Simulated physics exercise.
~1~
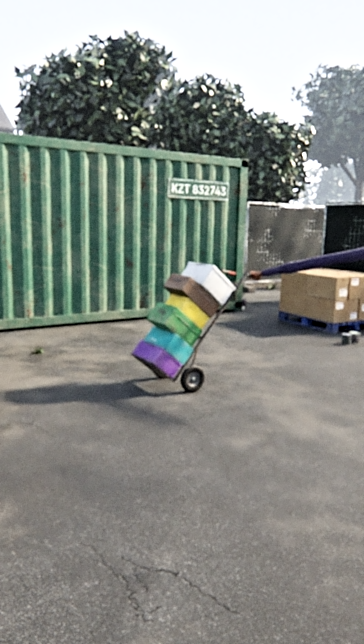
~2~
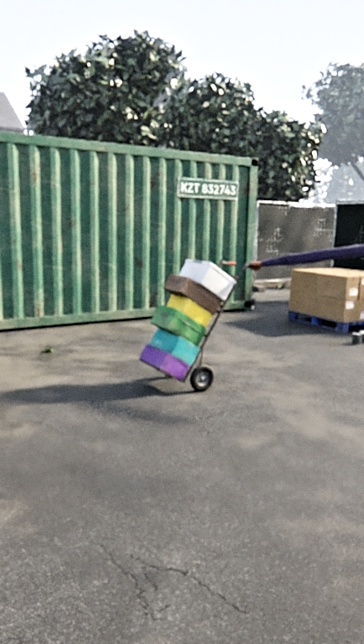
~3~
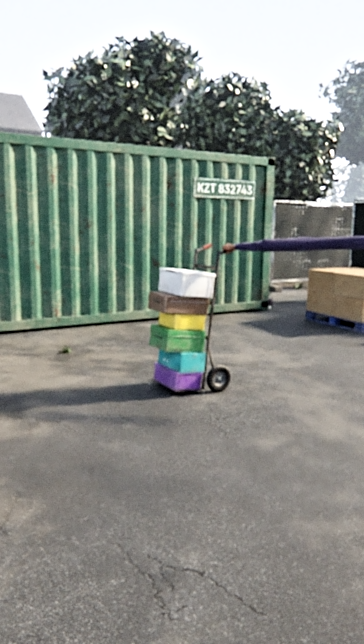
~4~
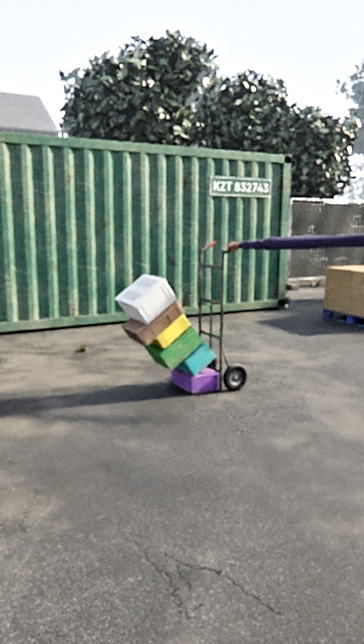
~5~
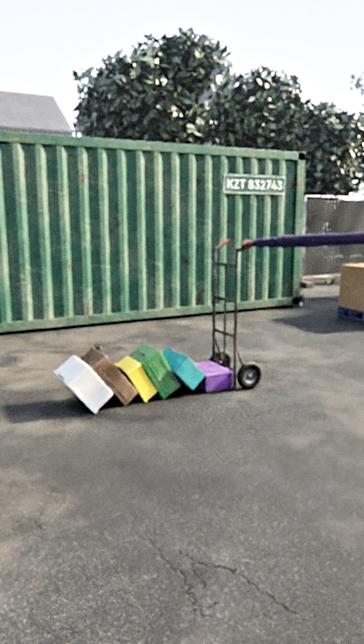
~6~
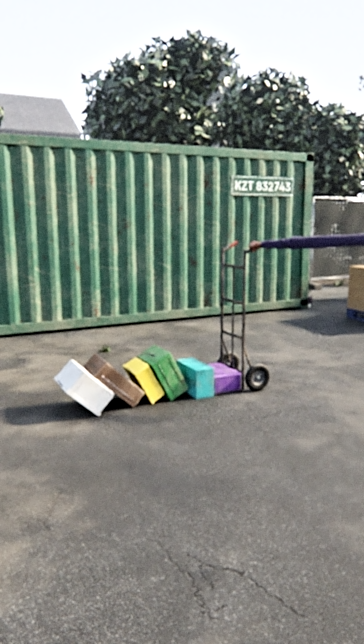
The video shows a tilted hand truck carrying a stack of six colored boxes being swung upright by a purple arm near a green container; the stack topples left, leaving five boxes spilled in a row on the pavement while the purple one stays at the truck's base.
